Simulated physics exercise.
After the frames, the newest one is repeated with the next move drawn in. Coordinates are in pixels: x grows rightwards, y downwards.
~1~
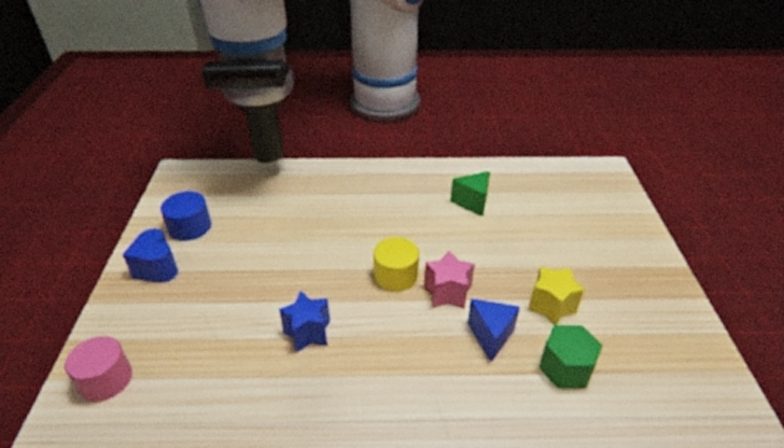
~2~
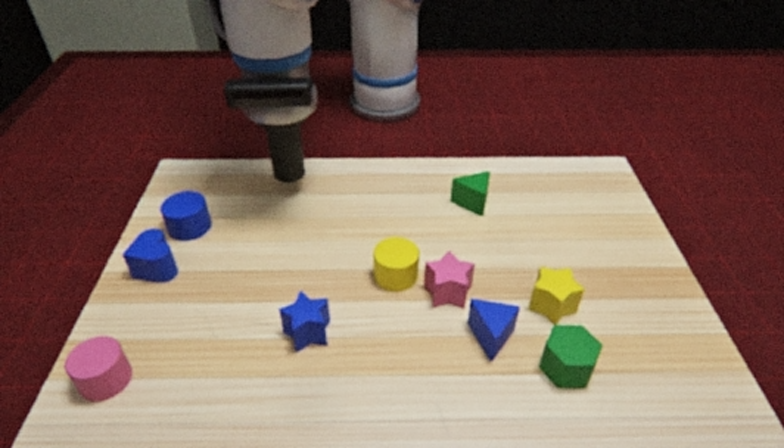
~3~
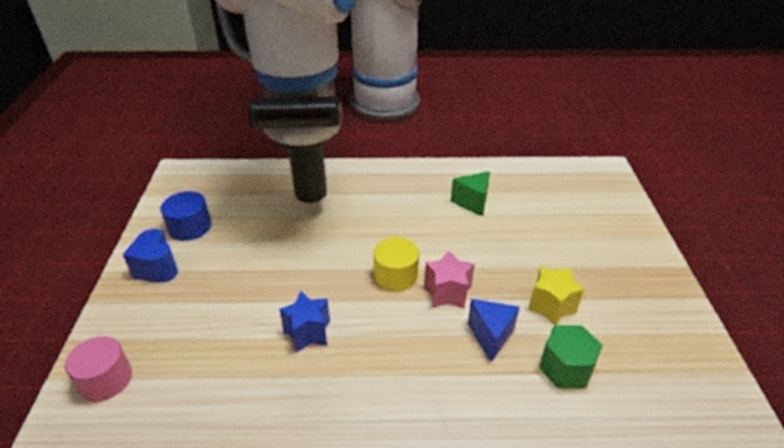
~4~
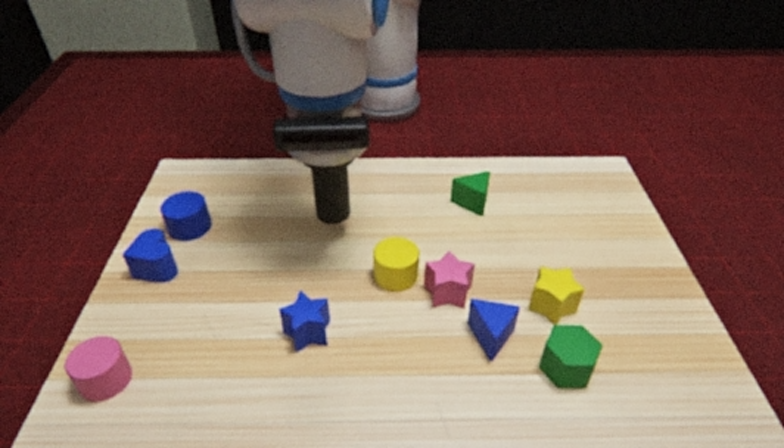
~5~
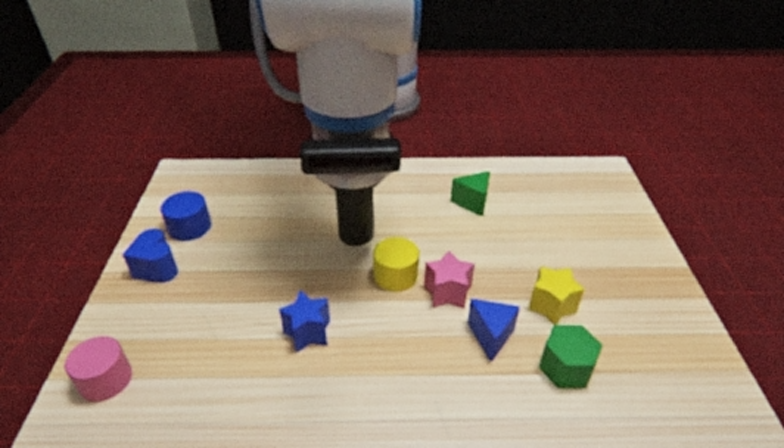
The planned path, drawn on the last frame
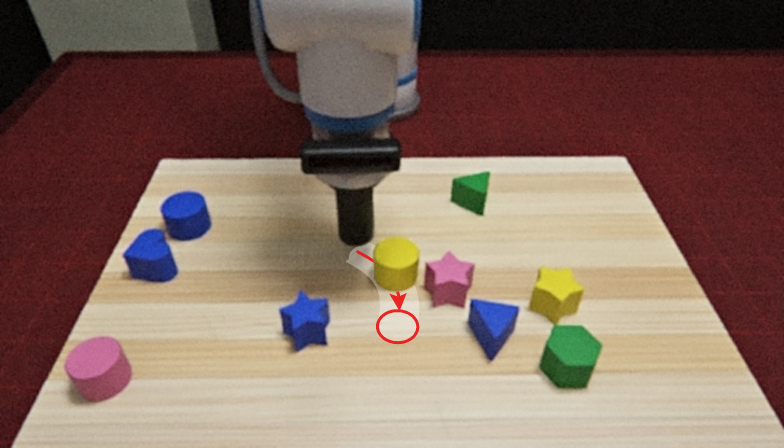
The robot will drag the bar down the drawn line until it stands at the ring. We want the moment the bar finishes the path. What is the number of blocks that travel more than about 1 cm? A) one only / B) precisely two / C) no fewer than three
I'll go with B - precisely two.
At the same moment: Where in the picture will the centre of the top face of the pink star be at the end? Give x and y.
The top centre is at (479, 282).
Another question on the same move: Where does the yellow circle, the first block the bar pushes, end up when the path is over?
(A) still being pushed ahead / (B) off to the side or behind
The correct letter is B.
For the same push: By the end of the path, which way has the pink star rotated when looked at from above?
It spins anti-clockwise.
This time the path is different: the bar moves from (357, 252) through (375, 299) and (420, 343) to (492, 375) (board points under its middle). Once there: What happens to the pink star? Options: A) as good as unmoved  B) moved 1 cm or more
B
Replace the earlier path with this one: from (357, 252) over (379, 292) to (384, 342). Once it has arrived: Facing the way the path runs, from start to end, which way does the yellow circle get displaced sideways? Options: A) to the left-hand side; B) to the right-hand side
Choice A: To the left-hand side.
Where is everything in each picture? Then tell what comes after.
In the first frame, bar's lower end at (269, 155); blue star at (305, 309); yellow circle at (396, 251); pink star at (450, 268).
In the second frame, bar at (290, 174); blocks still.
In the third frame, bar at (311, 193); blocks still.
In the fourth frame, bar at (333, 214); blocks still.
In the fifth frame, bar at (357, 235); blue star at (305, 309); yellow circle at (396, 251); pink star at (450, 268).
Drawn move, from (357, 252) via (384, 269) and (398, 295), ending at (398, 326).
What follows on the original path. One third of the way, bar at (384, 252); yellow circle at (415, 266); pink star at (464, 274), turned 20° anticlockwise.
Two thirds of the way, bar at (399, 278); yellow circle at (435, 292); pink star at (476, 281), turned 70° anticlockwise.
At the end, bar at (398, 309); blue star still; yellow circle at (445, 307); pink star at (479, 282), turned 80° anticlockwise.
